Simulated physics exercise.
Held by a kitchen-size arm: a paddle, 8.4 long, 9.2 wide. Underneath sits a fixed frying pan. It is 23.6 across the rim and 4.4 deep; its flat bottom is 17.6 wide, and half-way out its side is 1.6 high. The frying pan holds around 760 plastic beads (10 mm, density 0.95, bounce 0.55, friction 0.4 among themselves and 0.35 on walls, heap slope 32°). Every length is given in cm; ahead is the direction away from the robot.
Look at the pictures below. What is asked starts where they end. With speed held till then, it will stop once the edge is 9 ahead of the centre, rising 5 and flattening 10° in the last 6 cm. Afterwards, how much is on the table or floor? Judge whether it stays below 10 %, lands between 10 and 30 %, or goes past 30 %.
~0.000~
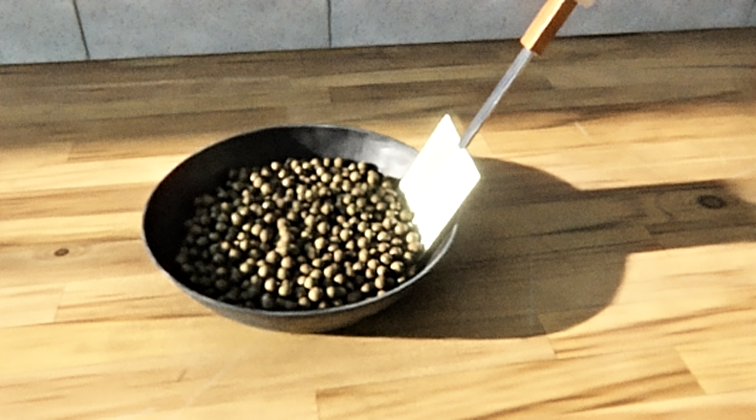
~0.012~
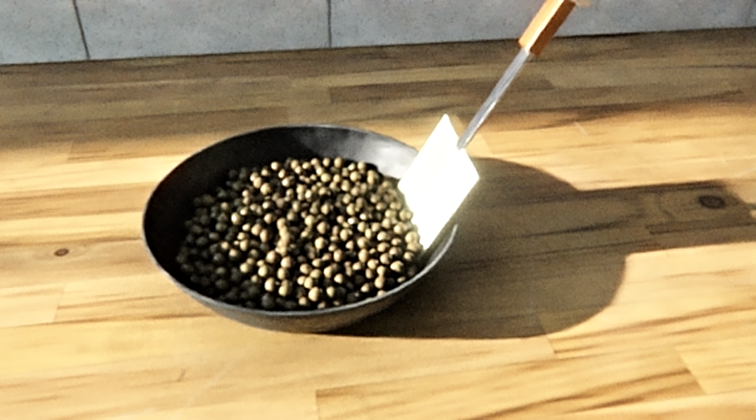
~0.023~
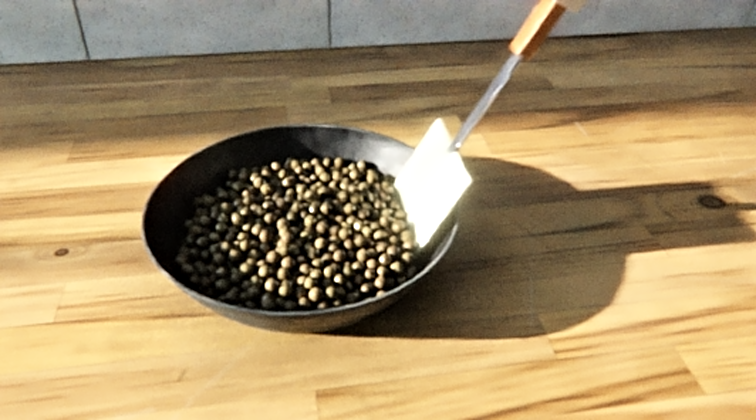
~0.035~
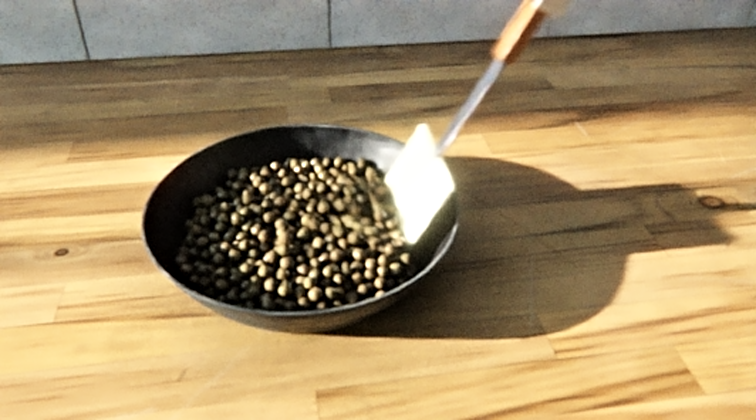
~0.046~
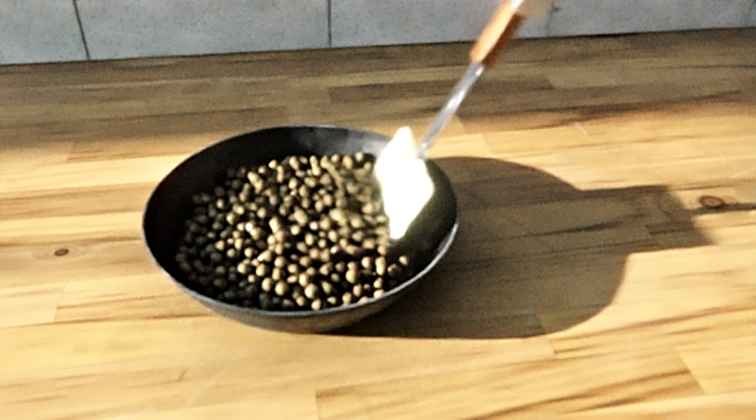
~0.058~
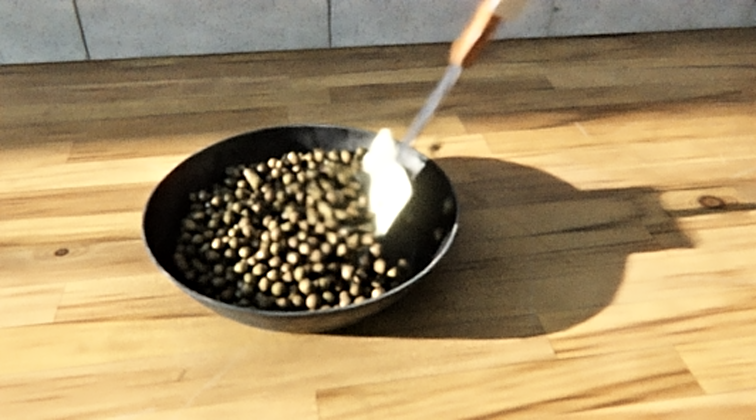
It goes past 30 %.
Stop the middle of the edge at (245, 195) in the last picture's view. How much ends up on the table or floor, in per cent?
Close to 20 per cent finishes on the table or floor.
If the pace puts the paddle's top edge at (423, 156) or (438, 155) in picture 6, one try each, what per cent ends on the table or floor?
Near 30 per cent in the first try and near 25 per cent in the second.
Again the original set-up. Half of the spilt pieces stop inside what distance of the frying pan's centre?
The answer is around 66 cm.
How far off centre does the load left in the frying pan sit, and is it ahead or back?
3.0 cm ahead.
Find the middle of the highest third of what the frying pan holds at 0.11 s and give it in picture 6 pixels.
At about (247, 202).
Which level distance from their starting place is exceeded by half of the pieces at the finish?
I'd guess close to 4 centimetres.
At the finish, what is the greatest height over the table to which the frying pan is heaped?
Close to 5.0 centimetres high.
After 0.09 s, sloping 61°, highest piece 12 above the table; 762 in the frying pan, 1 on the blade or in flight.
After 0.11 s, sloping 59°, highest piece 16 above the table; 759 in the frying pan, 4 on the blade or in flight.
After 0.33 s, sloping 51°, highest piece 23 above the table; 470 in the frying pan, 82 on the table or floor, 211 on the blade or in flight.
After 1.38 s, sloping 51°, highest piece 5 above the table; 470 in the frying pan, 293 on the table or floor.
At rest, 470 in the frying pan, 293 on the table or floor. That is 38 % on the table or floor.
